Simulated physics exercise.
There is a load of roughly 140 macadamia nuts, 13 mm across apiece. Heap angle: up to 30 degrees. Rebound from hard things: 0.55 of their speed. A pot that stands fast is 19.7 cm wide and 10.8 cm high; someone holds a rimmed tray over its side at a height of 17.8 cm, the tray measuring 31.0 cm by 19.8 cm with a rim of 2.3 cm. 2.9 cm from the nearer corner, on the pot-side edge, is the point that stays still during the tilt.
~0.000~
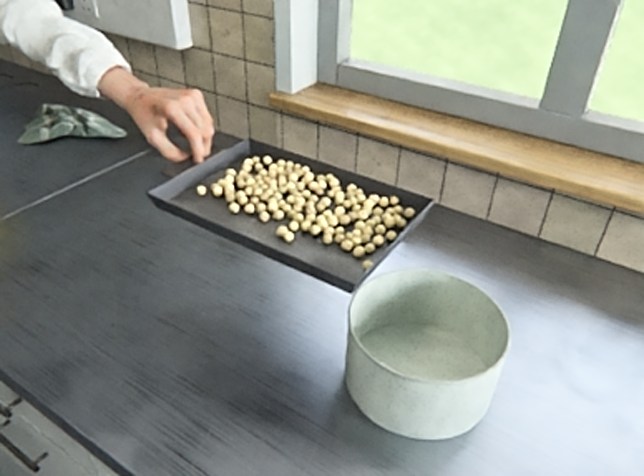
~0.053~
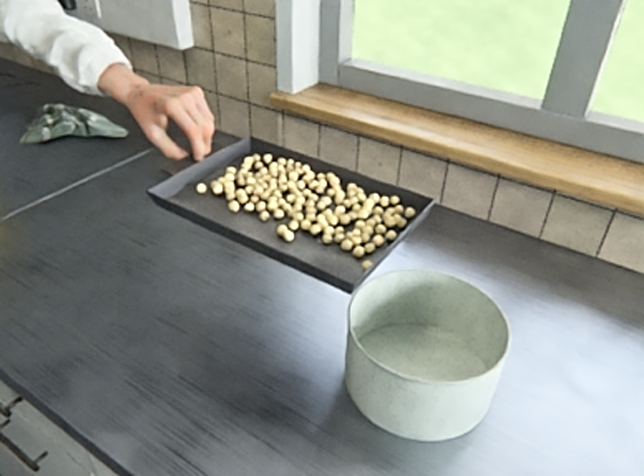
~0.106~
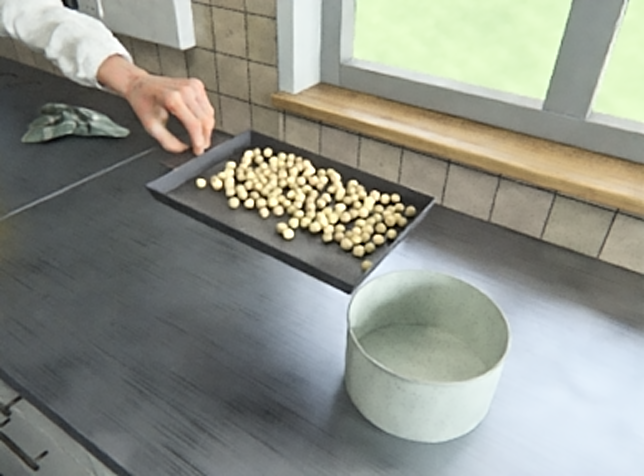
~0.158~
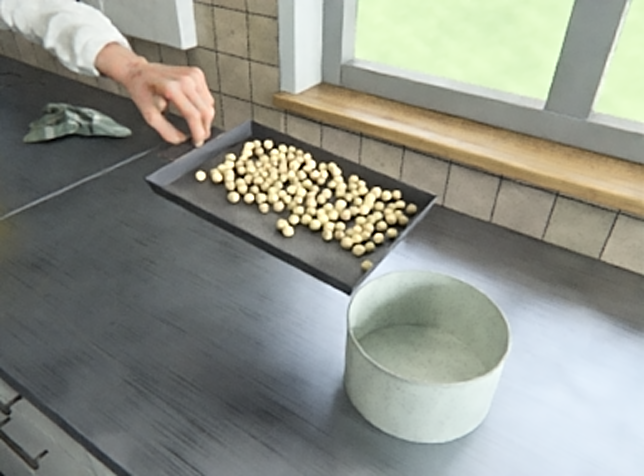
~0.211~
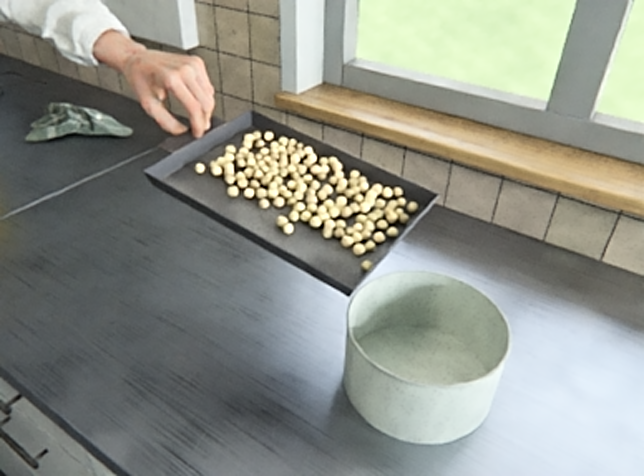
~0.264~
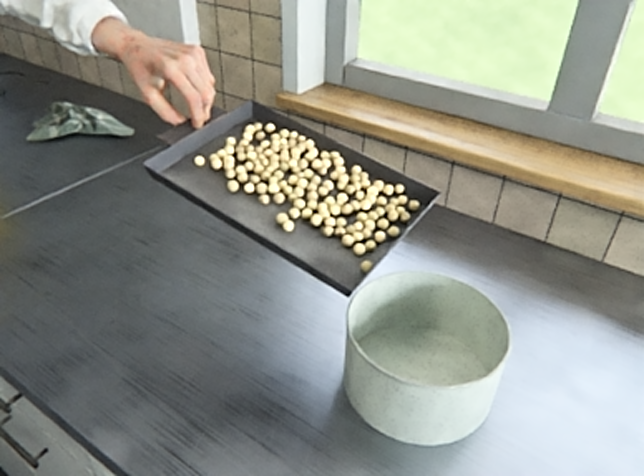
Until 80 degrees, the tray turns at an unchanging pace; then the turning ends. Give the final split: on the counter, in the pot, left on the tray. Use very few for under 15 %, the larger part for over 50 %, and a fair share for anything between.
Counter: The larger part, pot: A fair share, tray: Very few.
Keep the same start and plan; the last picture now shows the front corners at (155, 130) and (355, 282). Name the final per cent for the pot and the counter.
Per cent by place - pot 80, counter 20.
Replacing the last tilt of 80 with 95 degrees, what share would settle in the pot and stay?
40 per cent.
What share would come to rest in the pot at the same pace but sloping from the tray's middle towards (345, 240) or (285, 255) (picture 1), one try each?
I'd put it at about 85 per cent for the first tilt and about 0 per cent for the second.
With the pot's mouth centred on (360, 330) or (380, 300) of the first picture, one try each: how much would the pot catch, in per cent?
I'd say some 100 per cent for the first and some 35 per cent for the second.
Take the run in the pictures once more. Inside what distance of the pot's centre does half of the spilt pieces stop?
That comes to near 20 cm.
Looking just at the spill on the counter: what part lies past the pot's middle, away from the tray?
Some 50 per cent of the spill lies beyond the centre.
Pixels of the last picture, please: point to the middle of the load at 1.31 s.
At that moment the load's centre is around (356, 228).
Then, at 0.89 s, tilt 43 degrees; the tray holds 100 %, the pot 0 %.
After 1.31 s, tilt 65 degrees; the tray holds 95 %, the pot 0 %.
After 1.81 s, tilt 80 degrees; the tray holds 25 %, the pot 30 %.
At rest (3.3 s), counter 60 %, pot 40 %, tray 0 %.
